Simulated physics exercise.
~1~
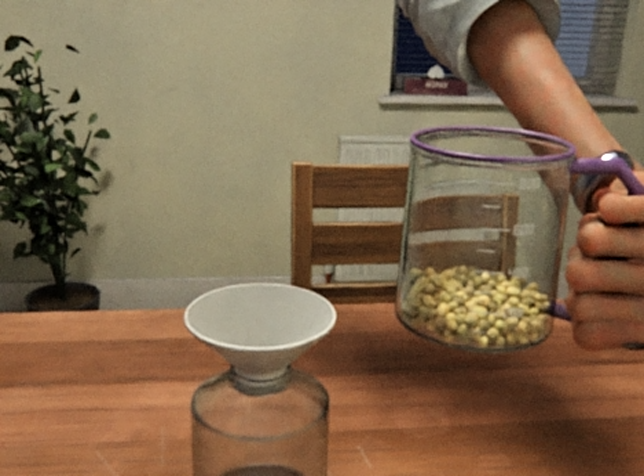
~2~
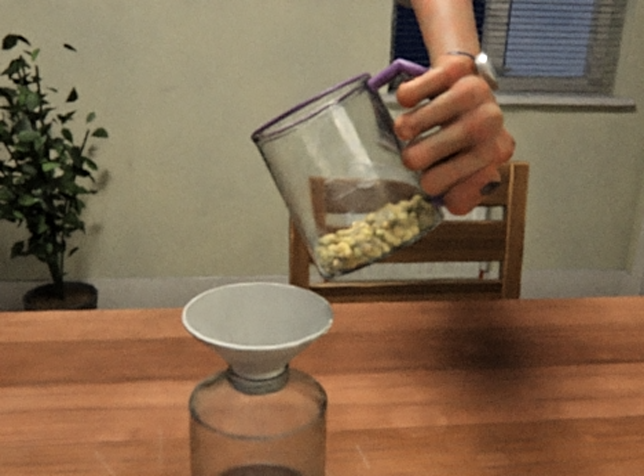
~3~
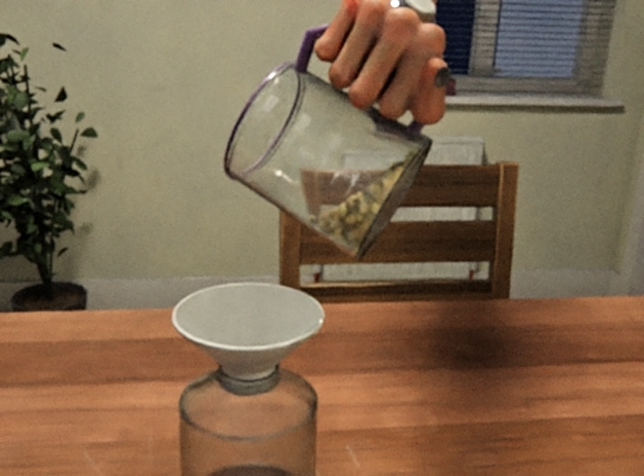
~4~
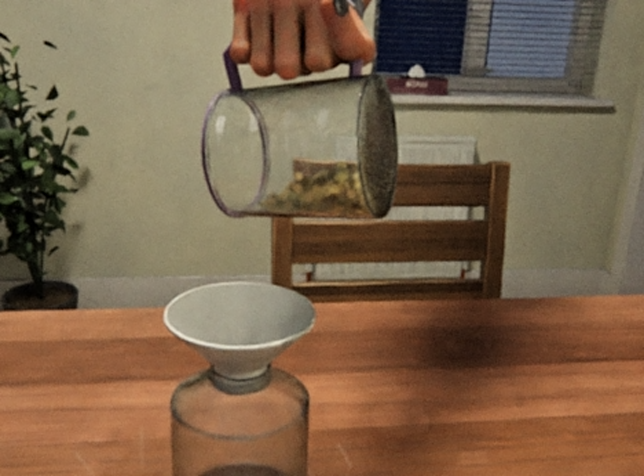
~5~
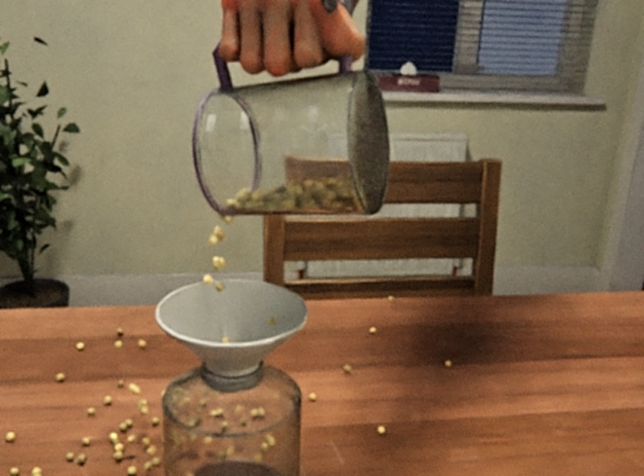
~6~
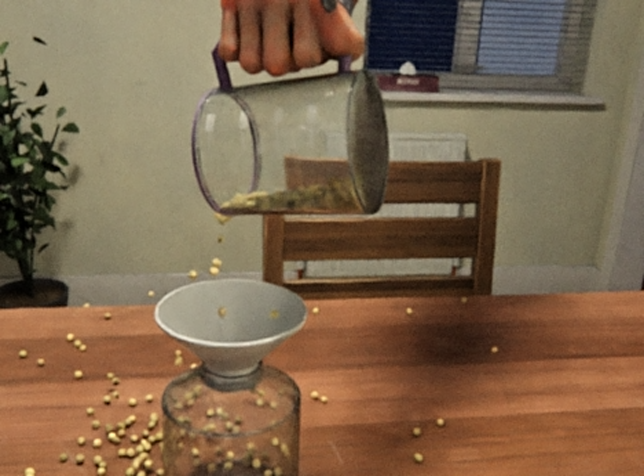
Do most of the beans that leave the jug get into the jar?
No, only a few of the beans make it into the jar. Far more of them end up scattered outside it on the table.
